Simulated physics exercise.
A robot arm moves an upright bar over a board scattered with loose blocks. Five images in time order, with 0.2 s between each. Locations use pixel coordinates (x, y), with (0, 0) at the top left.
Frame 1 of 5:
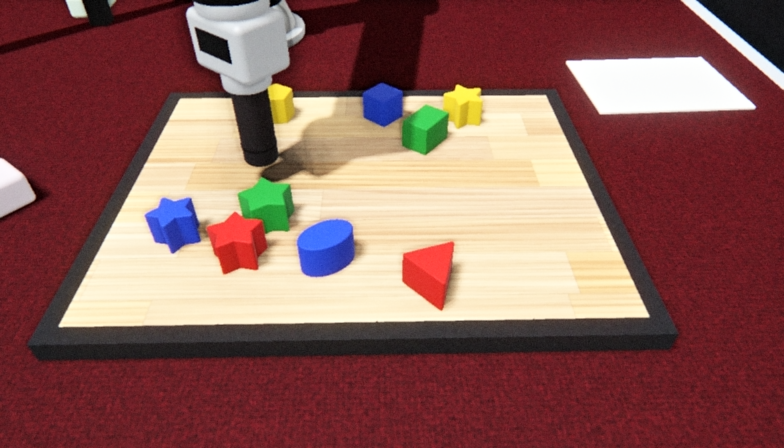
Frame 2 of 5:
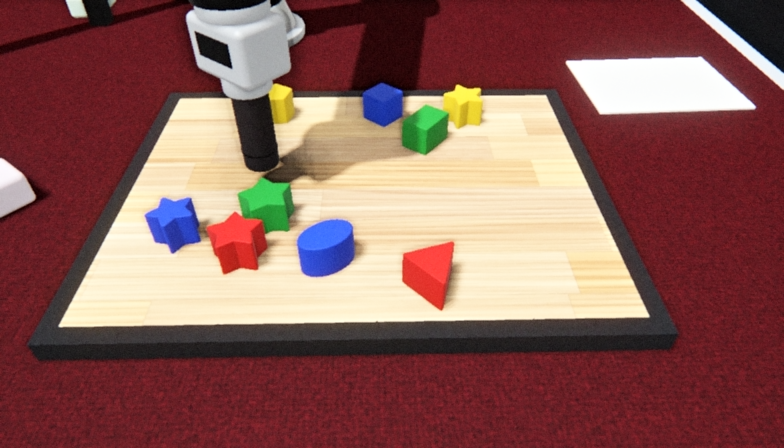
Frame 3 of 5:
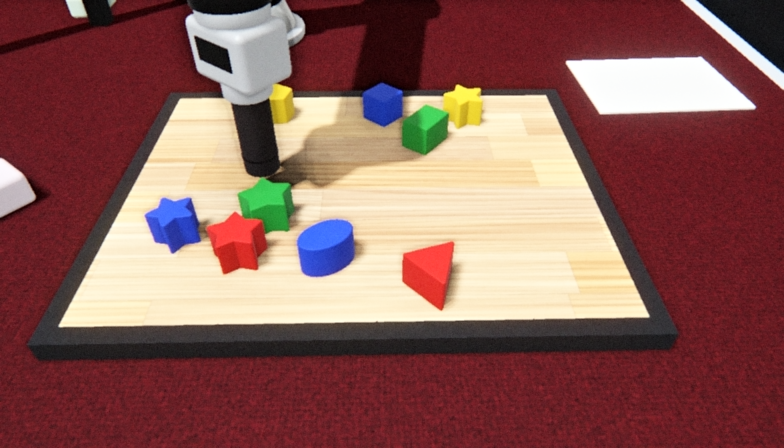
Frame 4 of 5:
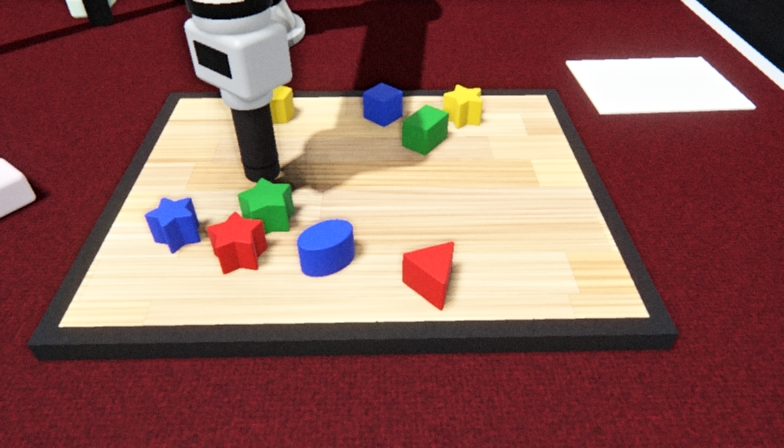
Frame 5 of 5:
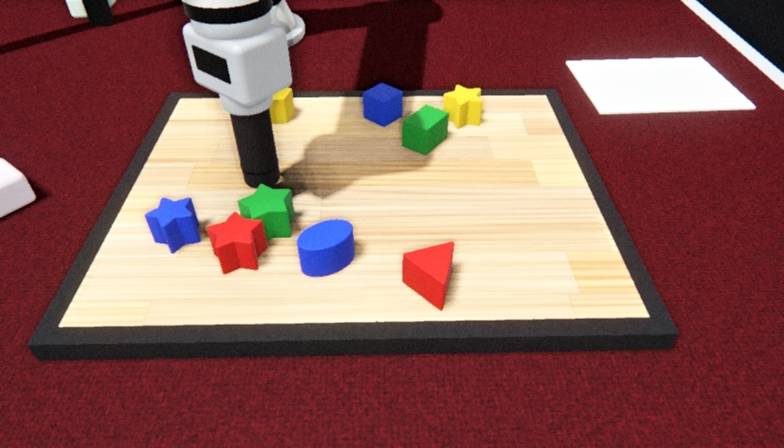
In the video, a robot arm moves an upright black bar slowly toward the viewer over a wooden board scattered with colored blocks, then nudges the green star slightly forward while the other blocks stay still.
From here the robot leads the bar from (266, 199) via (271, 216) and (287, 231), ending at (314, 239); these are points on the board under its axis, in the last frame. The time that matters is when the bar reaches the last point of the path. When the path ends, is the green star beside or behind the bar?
Yes, it checks out.
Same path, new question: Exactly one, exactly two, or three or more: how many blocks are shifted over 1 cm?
Answer: 3+.
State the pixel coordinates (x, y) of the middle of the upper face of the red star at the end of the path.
It will end up at (233, 250).
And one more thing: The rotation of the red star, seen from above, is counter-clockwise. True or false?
False - the claim does not hold.
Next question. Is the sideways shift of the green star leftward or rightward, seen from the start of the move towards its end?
With start-to-end as forward, it shifts right.
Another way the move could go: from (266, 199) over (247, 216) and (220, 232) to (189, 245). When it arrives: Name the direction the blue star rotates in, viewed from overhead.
From above, clockwise.
The first path, step by step. Halfway along, bar (274, 205); red star (232, 247), turned 60° clockwise; green star (281, 227); blue oval block (329, 237), turned 15° anticlockwise.
At the end, bar (311, 218); blue star in place; red star (233, 250), turned 75° clockwise; green star (289, 242), turned 15° clockwise; blue oval block (335, 242), turned 35° anticlockwise.
